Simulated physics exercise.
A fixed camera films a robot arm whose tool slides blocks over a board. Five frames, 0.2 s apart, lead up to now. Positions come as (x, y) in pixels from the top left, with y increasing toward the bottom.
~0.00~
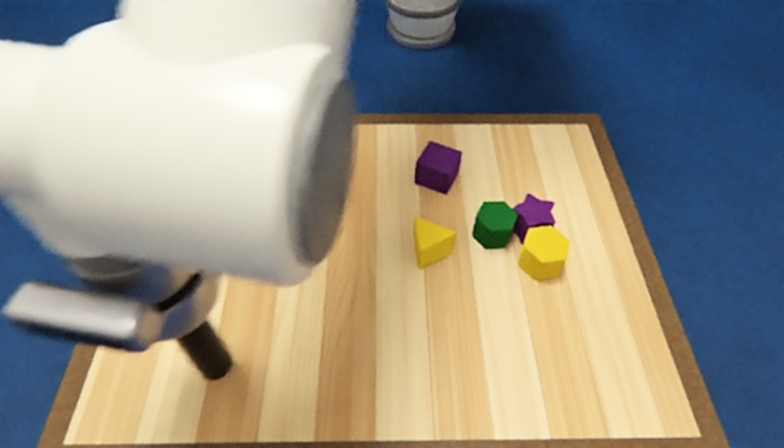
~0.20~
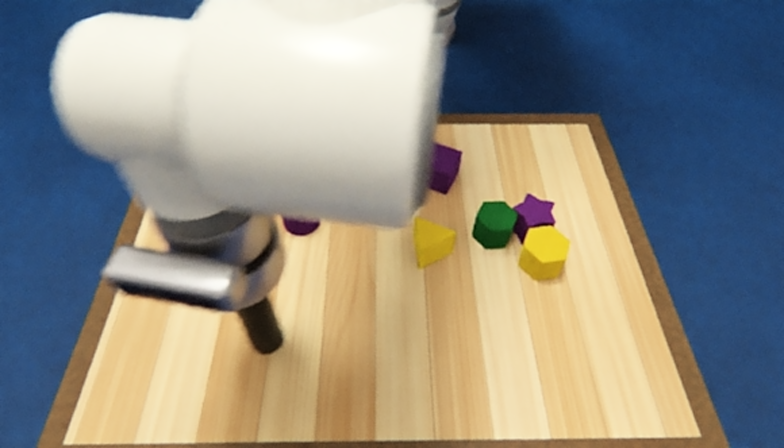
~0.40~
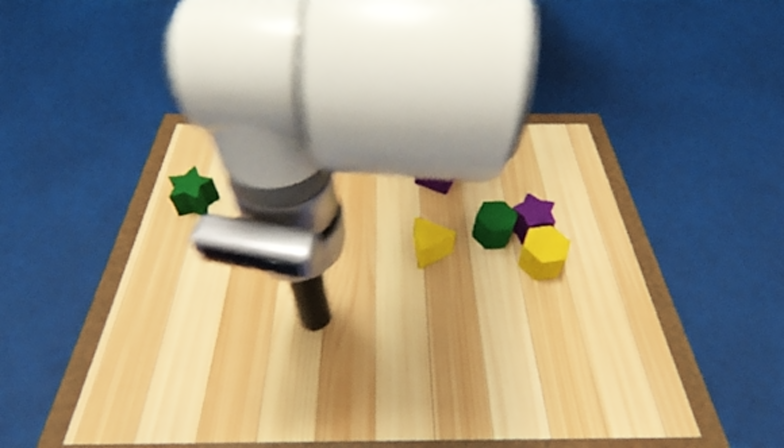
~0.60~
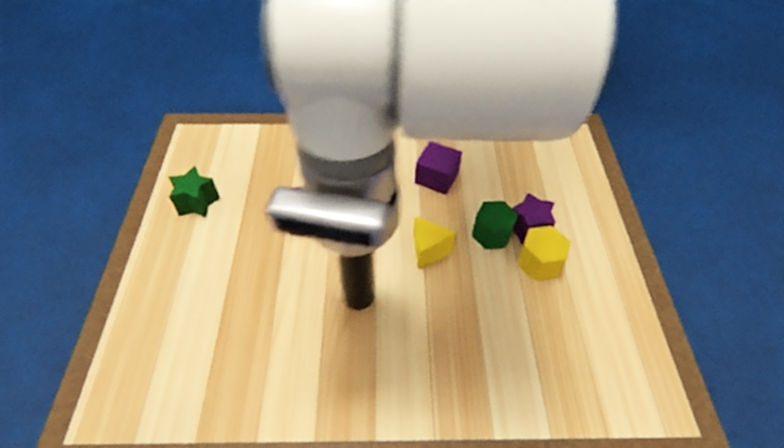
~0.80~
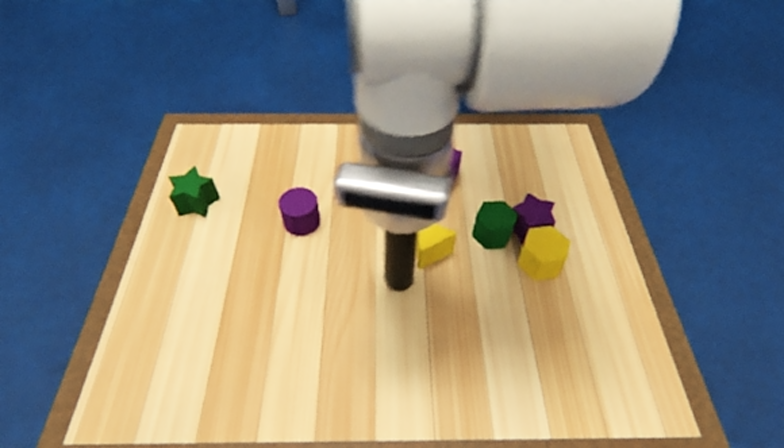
To begin with, a white robot arm holds a dark rod over the lower left of a wooden board with scattered coloured blocks. The arm sweeps right and slightly upward, uncovering a green star and a purple cylinder on the left, and the rod comes close beside the yellow three-sided block.
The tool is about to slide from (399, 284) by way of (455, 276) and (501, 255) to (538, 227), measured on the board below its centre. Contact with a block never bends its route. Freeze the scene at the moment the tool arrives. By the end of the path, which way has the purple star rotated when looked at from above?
Overhead view: Clockwise.
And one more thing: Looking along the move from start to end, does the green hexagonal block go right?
No - that is not the case.
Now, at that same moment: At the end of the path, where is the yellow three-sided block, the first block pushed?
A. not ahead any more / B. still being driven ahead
Letter A.
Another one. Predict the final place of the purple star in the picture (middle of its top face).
Top centre: (561, 186).
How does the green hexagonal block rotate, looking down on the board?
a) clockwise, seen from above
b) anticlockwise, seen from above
Correct choice: B.
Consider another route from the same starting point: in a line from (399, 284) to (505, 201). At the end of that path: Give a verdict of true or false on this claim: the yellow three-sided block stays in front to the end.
False - the claim does not hold.
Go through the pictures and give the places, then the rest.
Lower end of the tool at (216, 364), tops of blocks, yellow three-sided block at (431, 233), green hexagonal block at (497, 215), purple star at (536, 210), yellow hexagonal block at (548, 243), in the first frame.
Tool at (268, 339), blocks as before, in the second frame.
Tool at (315, 317), blocks as before, in the third frame.
Tool at (359, 297), blocks as before, in the fourth frame.
Tool at (399, 278), yellow three-sided block at (431, 233), green hexagonal block at (497, 215), purple star at (536, 210), yellow hexagonal block at (548, 243), in the fifth frame.
On the path given first. One third of the way, tool at (456, 270); yellow three-sided block at (433, 231).
Two thirds of the way, tool at (503, 249); yellow three-sided block at (433, 231); green hexagonal block at (499, 209); purple star at (537, 207), turned 15° clockwise.
At the end, tool at (540, 221); yellow three-sided block at (433, 231); green hexagonal block at (500, 202), turned 30° anticlockwise; purple star at (561, 186), turned 25° clockwise; yellow hexagonal block at (558, 243), turned 25° clockwise.
